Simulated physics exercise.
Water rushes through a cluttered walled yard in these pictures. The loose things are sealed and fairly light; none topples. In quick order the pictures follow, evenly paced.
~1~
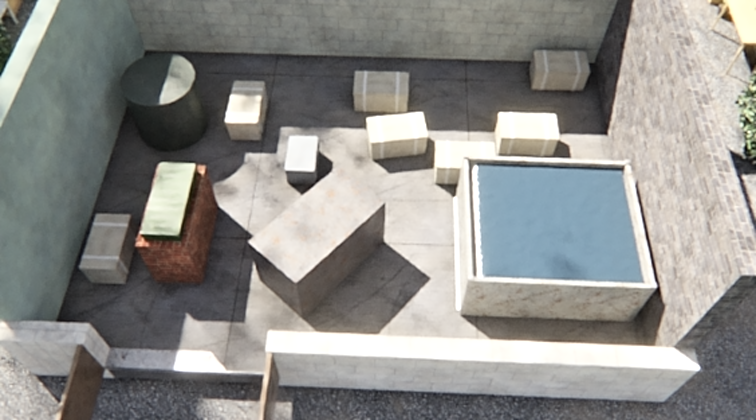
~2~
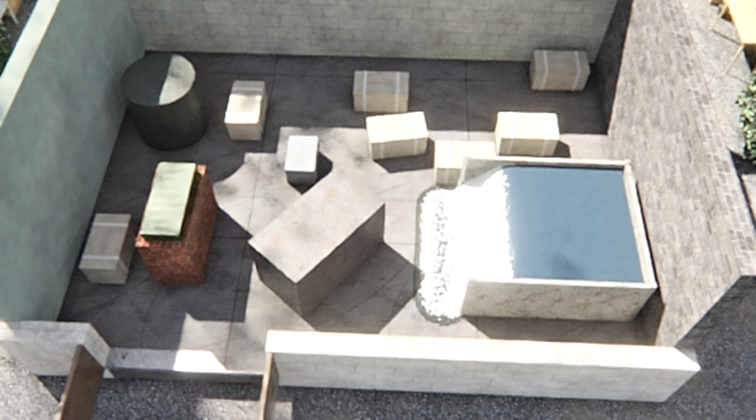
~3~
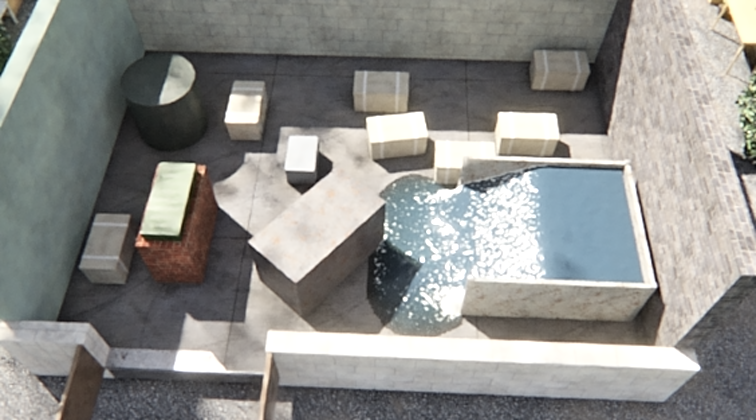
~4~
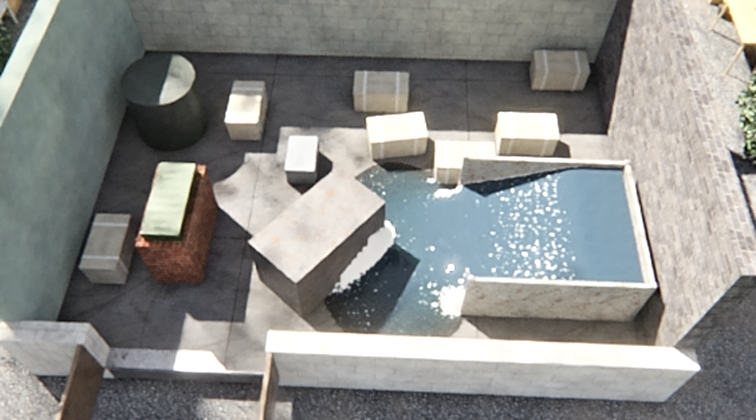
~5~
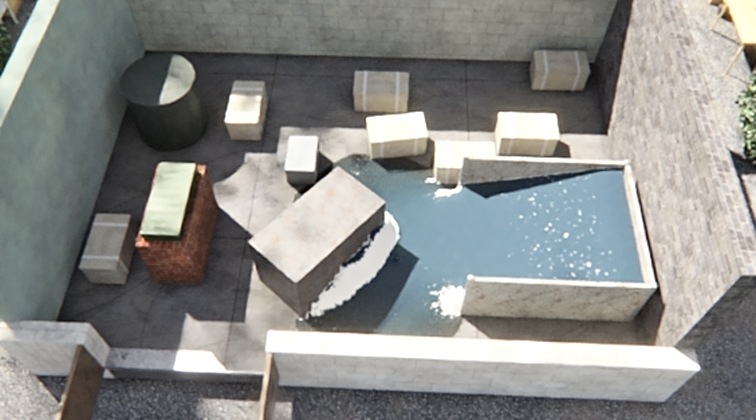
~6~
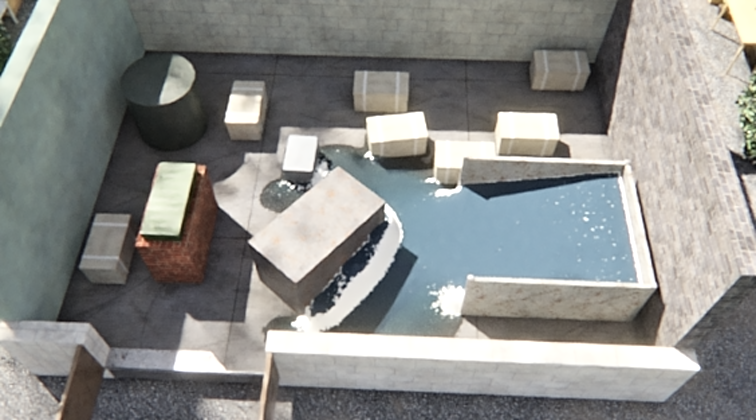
In a walled yard scattered with pale crates, water pours from the open left side of a rectangular tank, spreads across the paving, strikes a large tilted block and flows around it past a small grey box.
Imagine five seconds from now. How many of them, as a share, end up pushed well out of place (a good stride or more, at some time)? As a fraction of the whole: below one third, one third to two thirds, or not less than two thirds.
The fraction is one third to two thirds.
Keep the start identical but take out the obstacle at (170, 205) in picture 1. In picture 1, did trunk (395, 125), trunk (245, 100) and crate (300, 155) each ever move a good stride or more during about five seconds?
First object was driven off; second object was driven off; third object was driven off.
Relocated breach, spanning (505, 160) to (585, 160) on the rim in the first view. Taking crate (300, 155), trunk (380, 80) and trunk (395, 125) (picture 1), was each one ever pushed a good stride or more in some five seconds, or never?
Taking them in order, covered the distance, covered the distance, short of it.
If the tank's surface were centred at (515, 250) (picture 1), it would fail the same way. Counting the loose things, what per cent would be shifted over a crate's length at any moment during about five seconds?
Estimate: Approx. 60 %.
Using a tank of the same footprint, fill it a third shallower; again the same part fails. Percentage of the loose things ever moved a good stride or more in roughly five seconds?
Estimate: Around 20 in a hundred.
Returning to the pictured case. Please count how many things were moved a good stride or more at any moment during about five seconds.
3.
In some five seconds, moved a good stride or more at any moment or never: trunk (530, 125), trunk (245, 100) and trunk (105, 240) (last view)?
Note, listed order - never went far / moved a long way / never went far.
A moment on, 1 of 8 are well off their spots; 0 afloat.
Next, 2 of 8 are well off their spots; 0 afloat.
Later, 3 of 8 are well off their spots; 3 afloat.
In the end, 3 of 8 are well off their spots, and 3 have been at some point; 3 afloat.
